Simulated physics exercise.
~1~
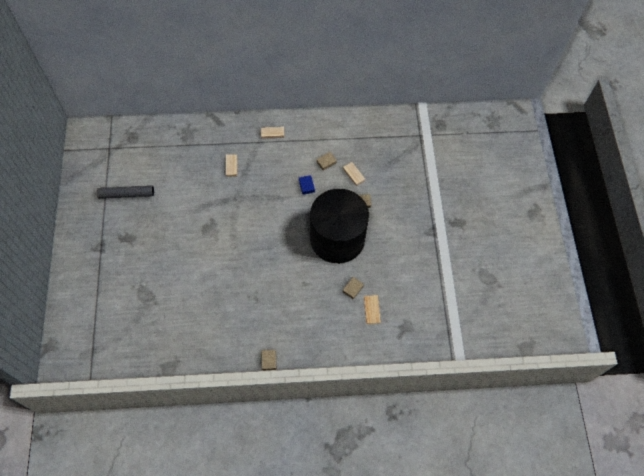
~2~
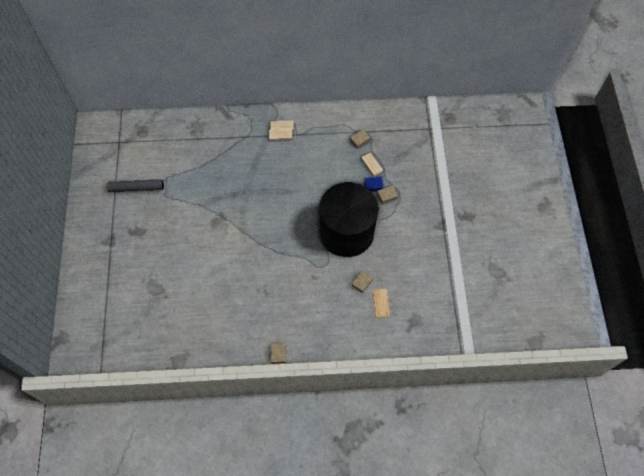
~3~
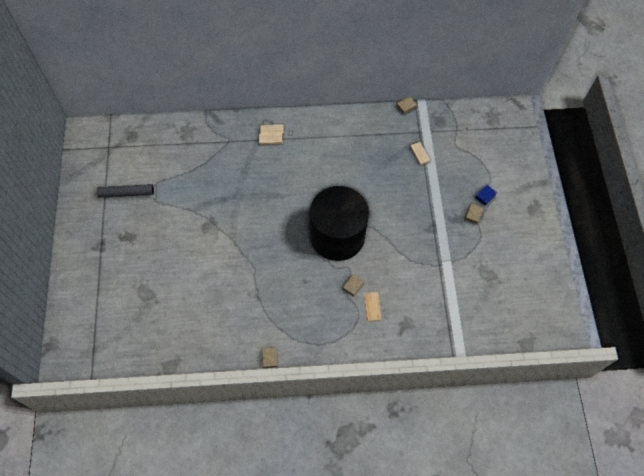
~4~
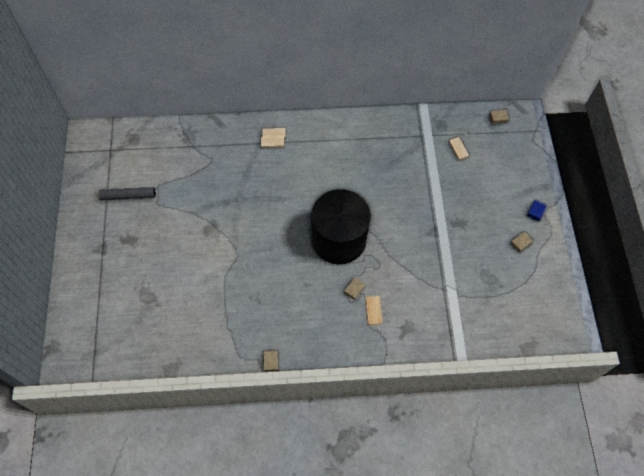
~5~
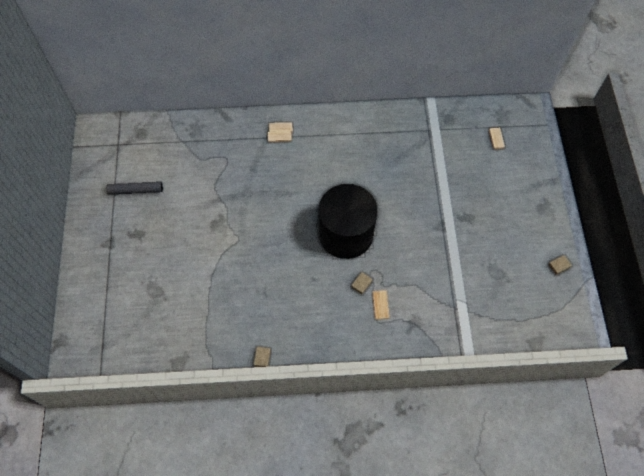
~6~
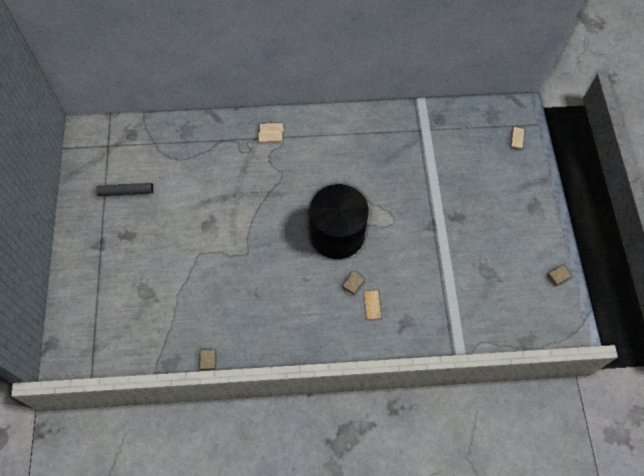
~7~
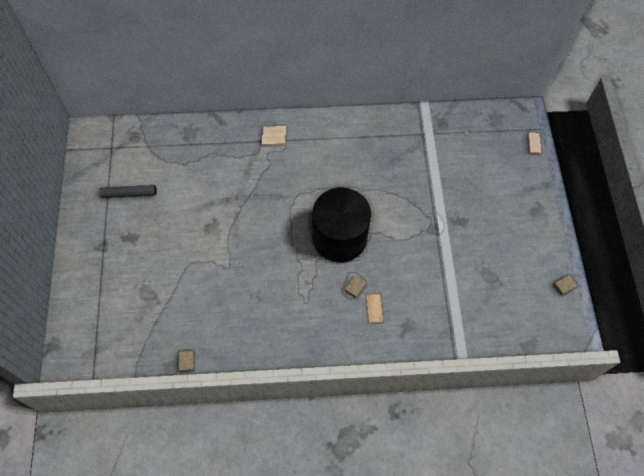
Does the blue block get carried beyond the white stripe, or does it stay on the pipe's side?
The blue block is carried beyond the white stripe. It drifts right with the spreading water, crosses the stripe and later disappears from view.
